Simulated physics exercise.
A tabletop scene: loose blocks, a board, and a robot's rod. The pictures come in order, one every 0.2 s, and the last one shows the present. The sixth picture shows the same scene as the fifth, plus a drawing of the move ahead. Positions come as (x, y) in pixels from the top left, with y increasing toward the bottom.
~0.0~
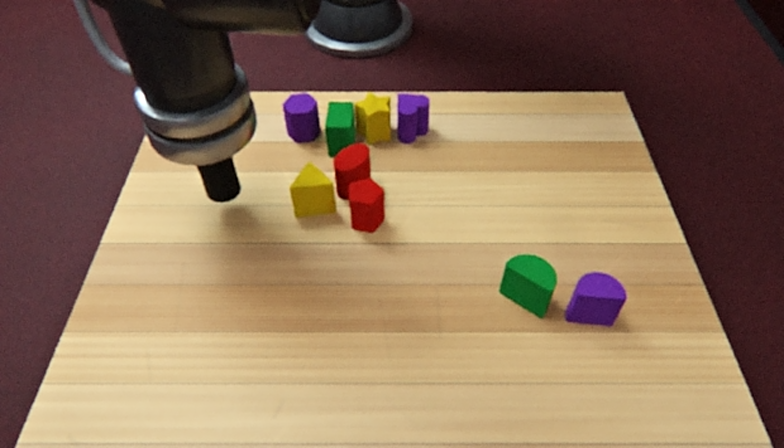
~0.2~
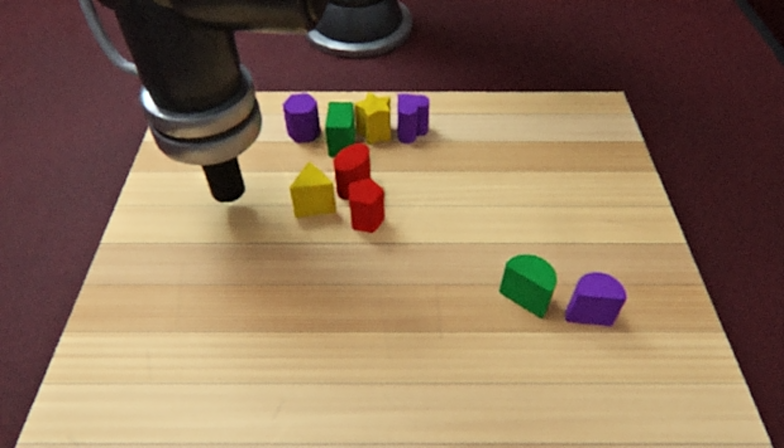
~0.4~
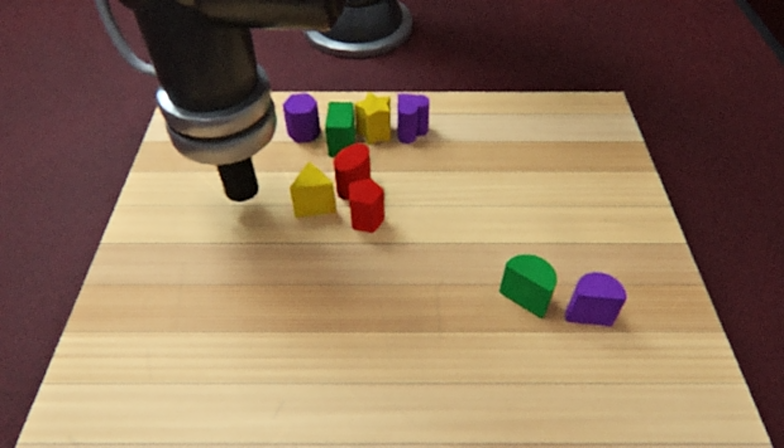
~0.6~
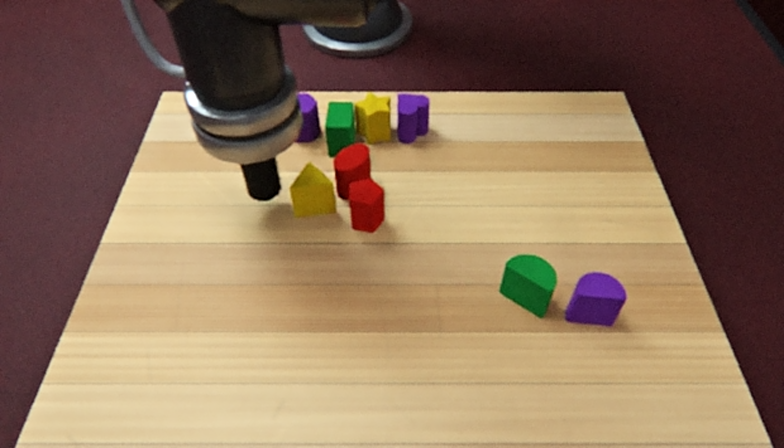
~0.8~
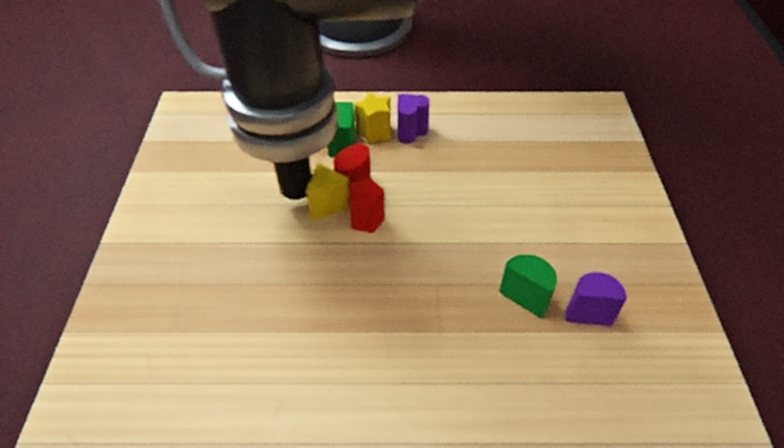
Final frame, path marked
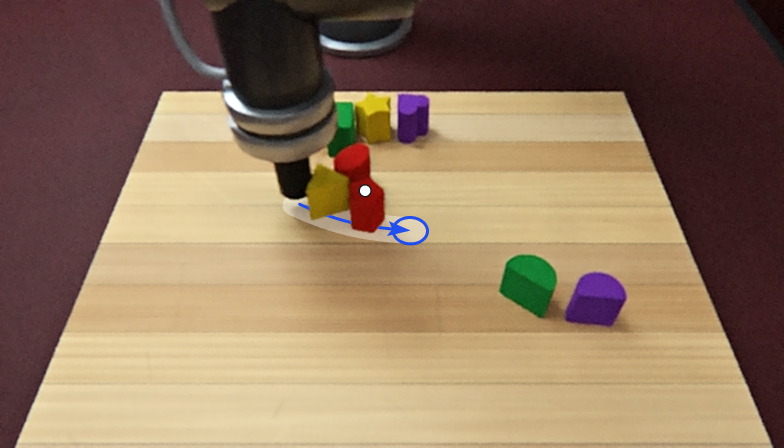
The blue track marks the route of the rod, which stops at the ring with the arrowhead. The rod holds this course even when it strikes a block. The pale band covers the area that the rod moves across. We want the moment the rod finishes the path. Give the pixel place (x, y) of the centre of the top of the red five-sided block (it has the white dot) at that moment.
It is at (440, 189).
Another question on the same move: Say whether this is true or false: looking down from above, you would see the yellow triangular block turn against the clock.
Verdict: True.
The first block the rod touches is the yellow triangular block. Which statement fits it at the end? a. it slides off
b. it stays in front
a: It slides off.
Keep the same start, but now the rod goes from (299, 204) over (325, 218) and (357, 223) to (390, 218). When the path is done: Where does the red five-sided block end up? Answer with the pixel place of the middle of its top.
If I read the scene right, the answer is (432, 189).
Path on the board, from (299, 204) via (333, 217) and (370, 226), ending at (410, 230); the dot is on the red five-sided block.
What follows on the original path. One third of the way, rod (331, 202); yellow triangular block (359, 179), turned 40° anticlockwise; red five-sided block (380, 193), turned 35° clockwise.
Two thirds of the way, rod (370, 211); yellow triangular block (387, 177), turned 55° anticlockwise; red elliptical block (355, 155); red five-sided block (413, 193), turned 40° clockwise.
At the end, rod (411, 215); yellow triangular block (394, 174), turned 80° anticlockwise; green rectangular block in place; red elliptical block (355, 155); red five-sided block (440, 189), turned 40° clockwise.
